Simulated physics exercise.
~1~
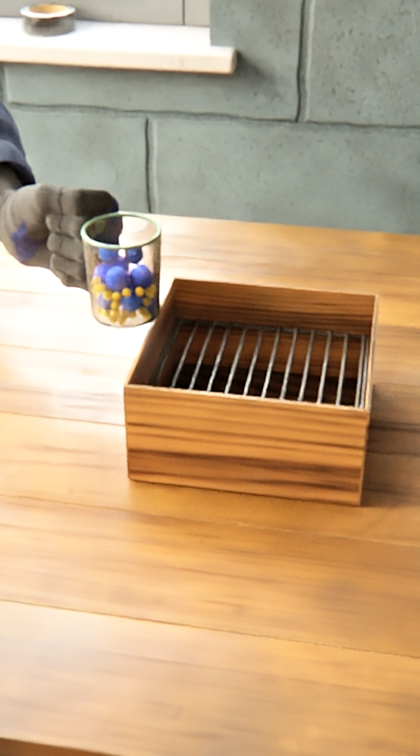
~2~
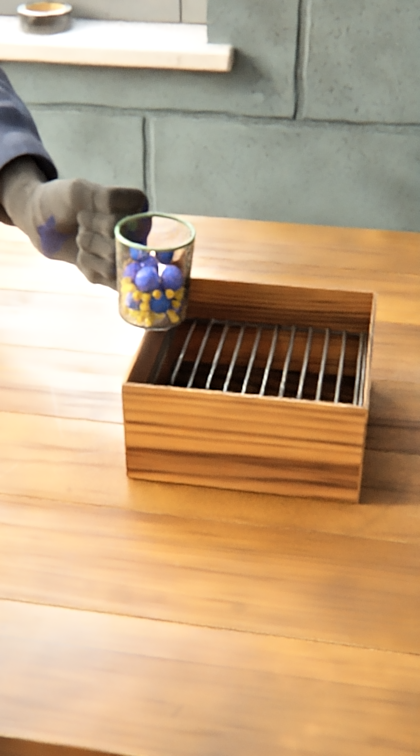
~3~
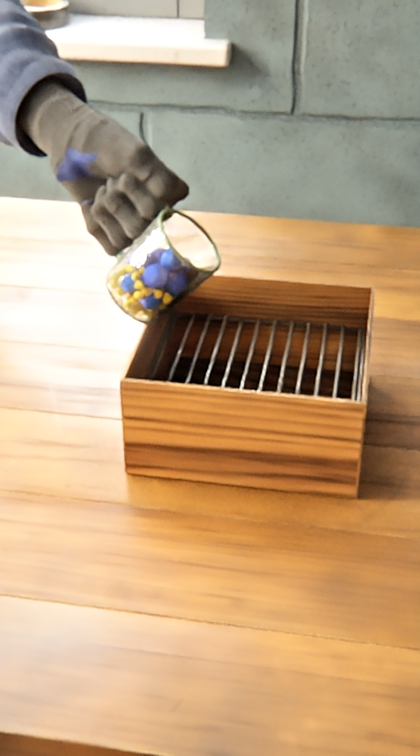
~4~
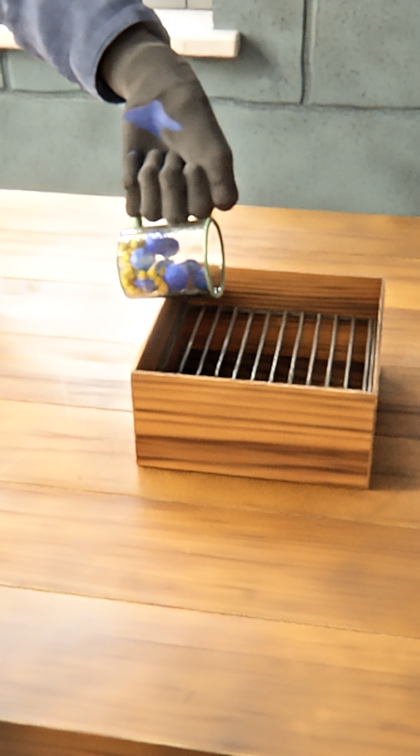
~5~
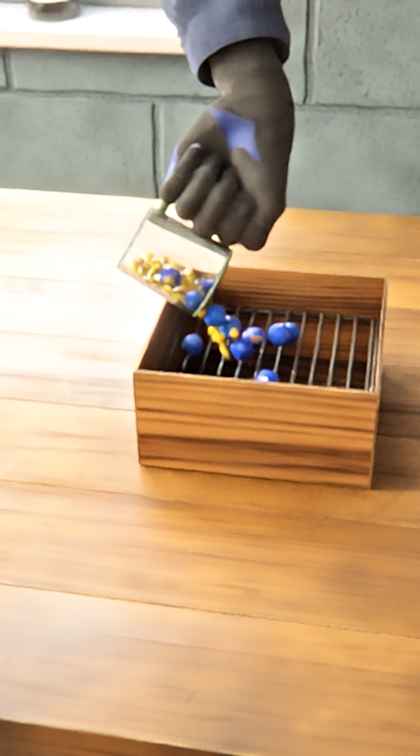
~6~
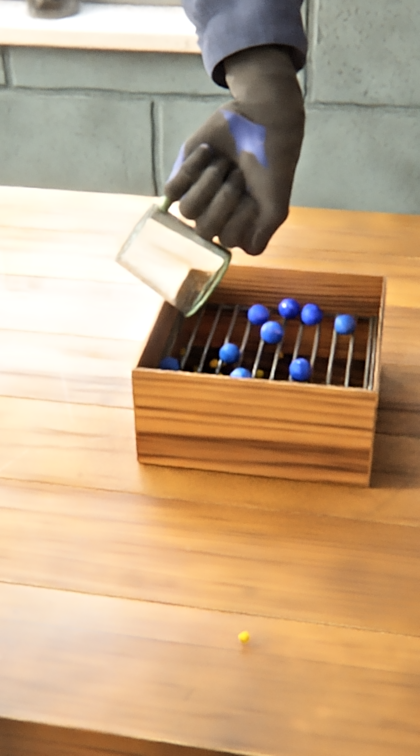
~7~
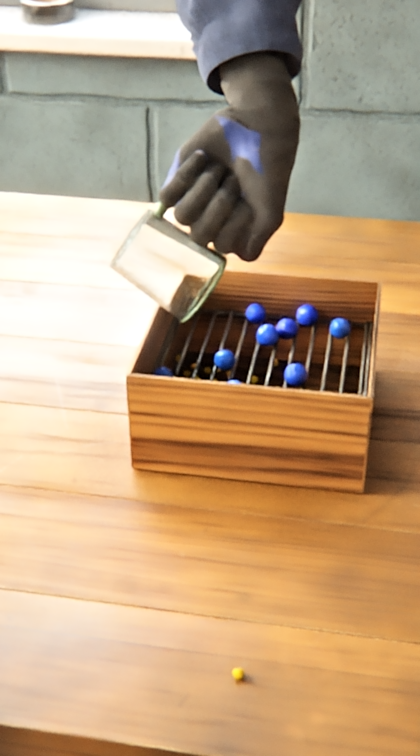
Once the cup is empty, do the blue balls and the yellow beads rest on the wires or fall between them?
The blue balls rest on top of the wires. The yellow beads fall between them, apart from a stray one that lands on the table.
